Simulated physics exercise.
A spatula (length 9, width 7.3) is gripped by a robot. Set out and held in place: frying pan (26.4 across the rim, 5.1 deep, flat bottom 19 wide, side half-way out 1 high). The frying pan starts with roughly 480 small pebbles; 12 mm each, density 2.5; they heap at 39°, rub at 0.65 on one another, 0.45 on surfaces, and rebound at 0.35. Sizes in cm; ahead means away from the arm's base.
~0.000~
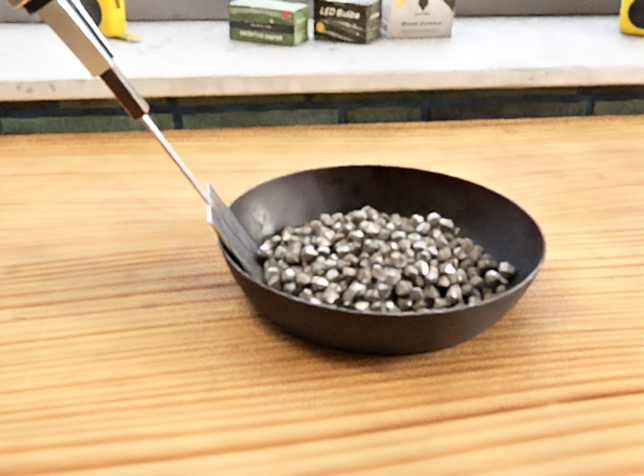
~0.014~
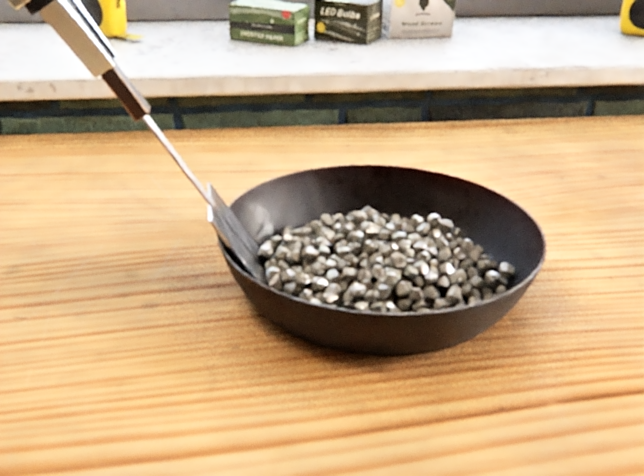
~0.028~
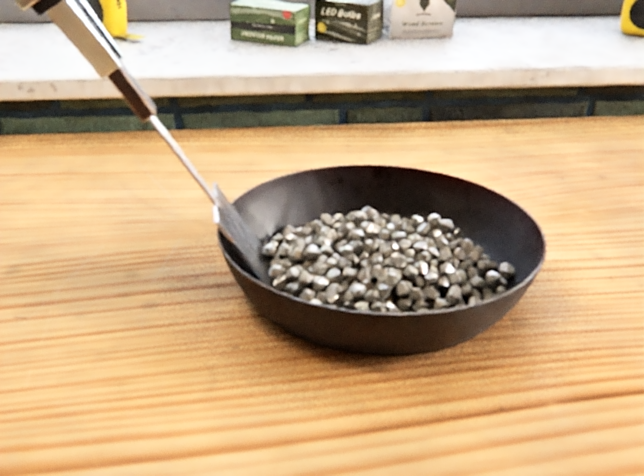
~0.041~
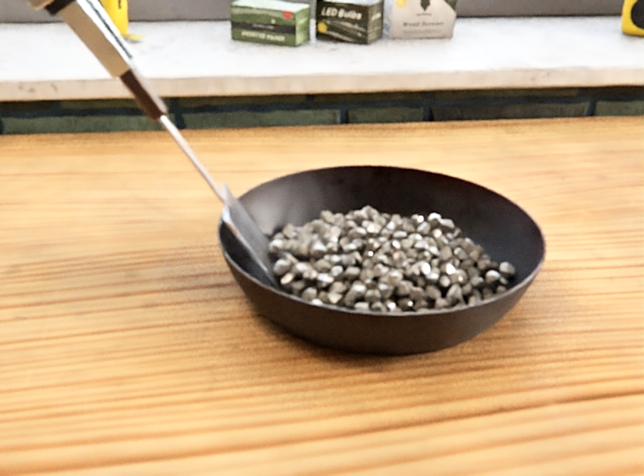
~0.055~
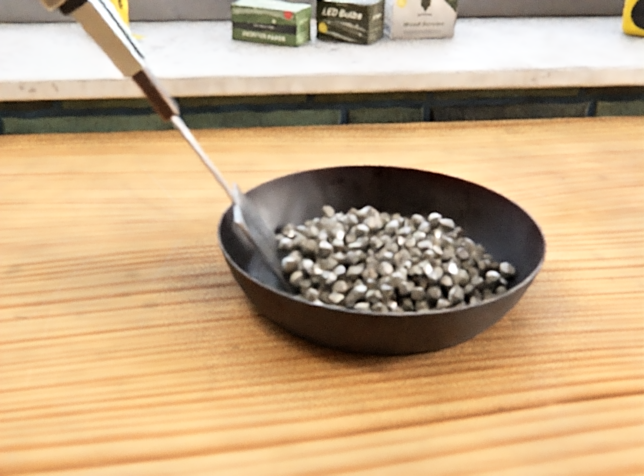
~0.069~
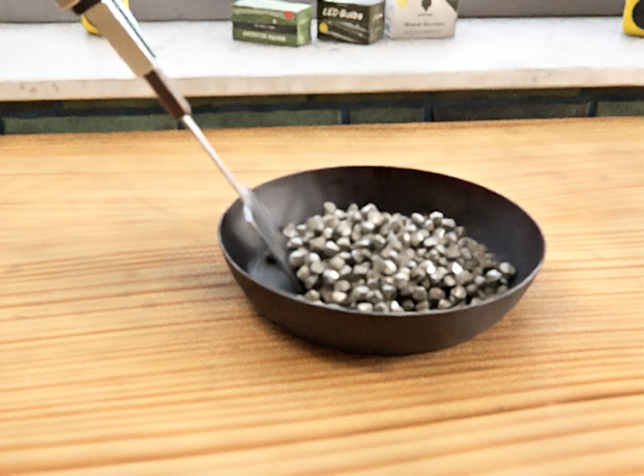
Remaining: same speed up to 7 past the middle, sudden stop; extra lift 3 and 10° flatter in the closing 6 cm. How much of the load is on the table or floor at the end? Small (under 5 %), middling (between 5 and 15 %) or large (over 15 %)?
Share on the table or floor: Small (under 5 %).
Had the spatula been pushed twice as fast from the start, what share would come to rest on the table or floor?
It would be near 15 per cent.
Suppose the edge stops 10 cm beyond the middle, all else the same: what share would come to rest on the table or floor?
In that case some 15 per cent.
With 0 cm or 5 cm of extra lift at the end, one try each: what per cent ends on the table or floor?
About 0 and 5 per cent.
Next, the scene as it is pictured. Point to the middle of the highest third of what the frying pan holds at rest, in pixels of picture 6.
At about (486, 239).
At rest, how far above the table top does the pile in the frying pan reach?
Roughly 7.0 cm.
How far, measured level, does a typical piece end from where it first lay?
Some 4 cm.
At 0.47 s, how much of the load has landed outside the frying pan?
Some 0 per cent.
After 0.15 s, sloping 58°, highest piece 4 above the table; 476 in the frying pan.
After 0.23 s, sloping 54°, highest piece 6 above the table; 476 in the frying pan.
After 0.47 s, sloping 48°, highest piece 7 above the table; 472 in the frying pan, 3 on the table or floor, 1 on the blade or in flight.
After 1.52 s, sloping 48°, highest piece 7 above the table; 471 in the frying pan, 5 on the table or floor.
In the end, 471 in the frying pan, 5 on the table or floor. That is 1 % on the table or floor.
